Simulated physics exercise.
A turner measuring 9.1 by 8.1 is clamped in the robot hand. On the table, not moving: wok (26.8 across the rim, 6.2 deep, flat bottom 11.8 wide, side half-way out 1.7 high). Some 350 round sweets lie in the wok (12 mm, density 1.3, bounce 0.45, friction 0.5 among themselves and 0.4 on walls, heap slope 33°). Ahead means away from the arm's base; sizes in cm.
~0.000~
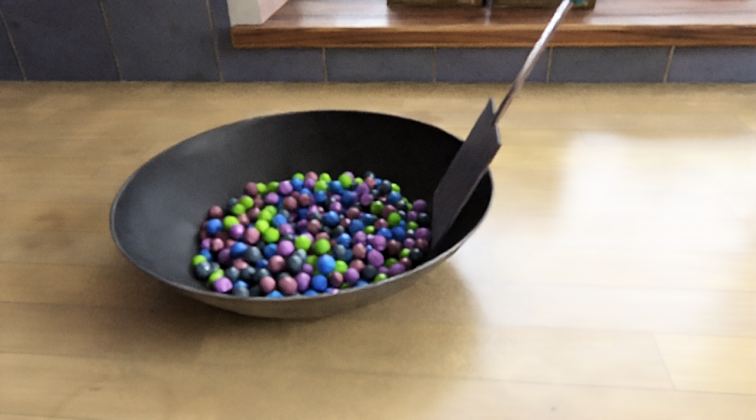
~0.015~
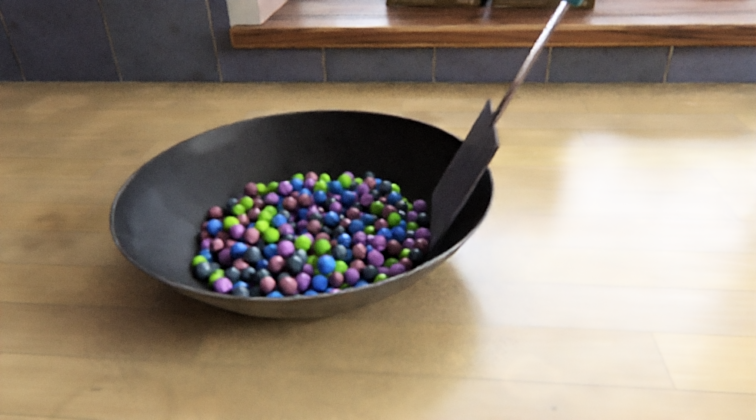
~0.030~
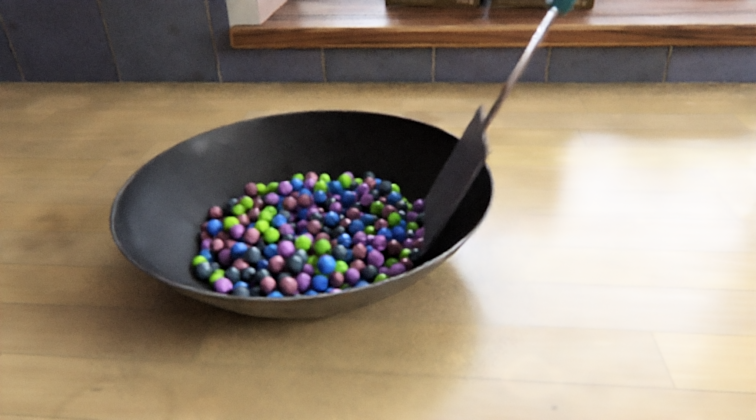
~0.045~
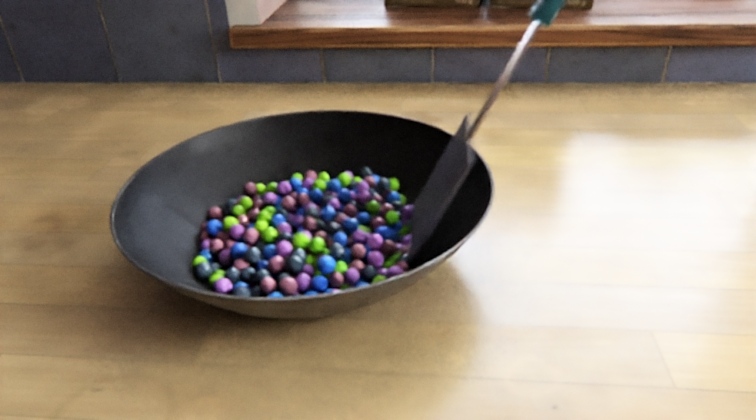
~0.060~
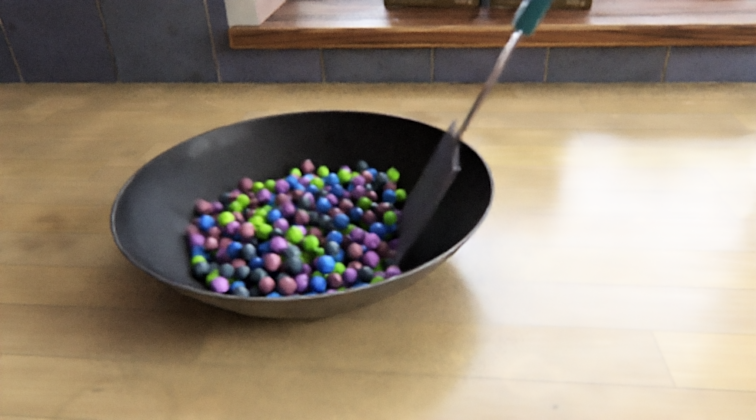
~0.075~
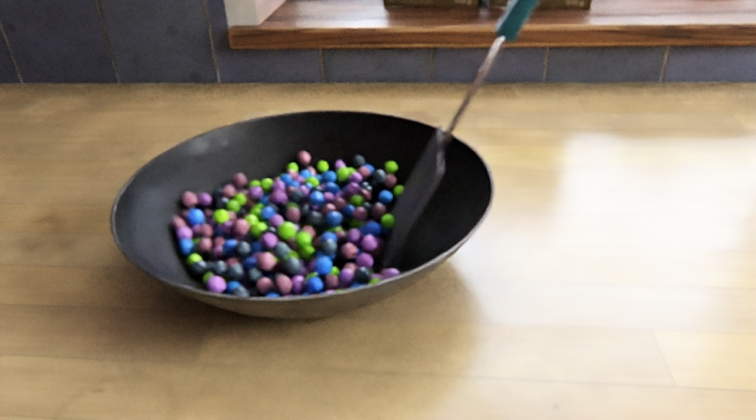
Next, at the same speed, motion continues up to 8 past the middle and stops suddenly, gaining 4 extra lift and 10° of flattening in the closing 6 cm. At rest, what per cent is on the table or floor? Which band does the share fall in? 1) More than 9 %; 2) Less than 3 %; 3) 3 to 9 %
1, more than 9 %.
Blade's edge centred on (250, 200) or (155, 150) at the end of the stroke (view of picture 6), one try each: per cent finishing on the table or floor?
Around 0 per cent for the first try and 30 per cent for the second.
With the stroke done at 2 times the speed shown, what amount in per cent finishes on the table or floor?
Estimate: Close to 30 %.
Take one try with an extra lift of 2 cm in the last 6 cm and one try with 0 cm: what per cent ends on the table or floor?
Result: Approx. 15 % and 5 %, one try each.
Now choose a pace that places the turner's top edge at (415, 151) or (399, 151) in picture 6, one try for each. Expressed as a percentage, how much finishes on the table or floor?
Some 20 and 30 per cent.
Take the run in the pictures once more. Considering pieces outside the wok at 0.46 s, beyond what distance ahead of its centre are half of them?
Roughly 16 cm.
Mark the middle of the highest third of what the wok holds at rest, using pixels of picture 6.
It is centred near (208, 208).
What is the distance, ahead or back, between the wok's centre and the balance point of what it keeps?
Roughly 4.0 cm ahead of the centre.
By 0.15 s, sloping 64°, highest piece 15 above the table; 352 in the wok, 1 on the blade or in flight.
By 0.23 s, sloping 60°, highest piece 26 above the table; 352 in the wok, 1 on the blade or in flight.
By 0.46 s, sloping 54°, highest piece 22 above the table; 311 in the wok, 18 on the table or floor, 24 on the blade or in flight.
By 1.51 s, sloping 54°, highest piece 6 above the table; 311 in the wok, 42 on the table or floor.
Final count, 311 in the wok, 42 on the table or floor. That is 12 % on the table or floor.
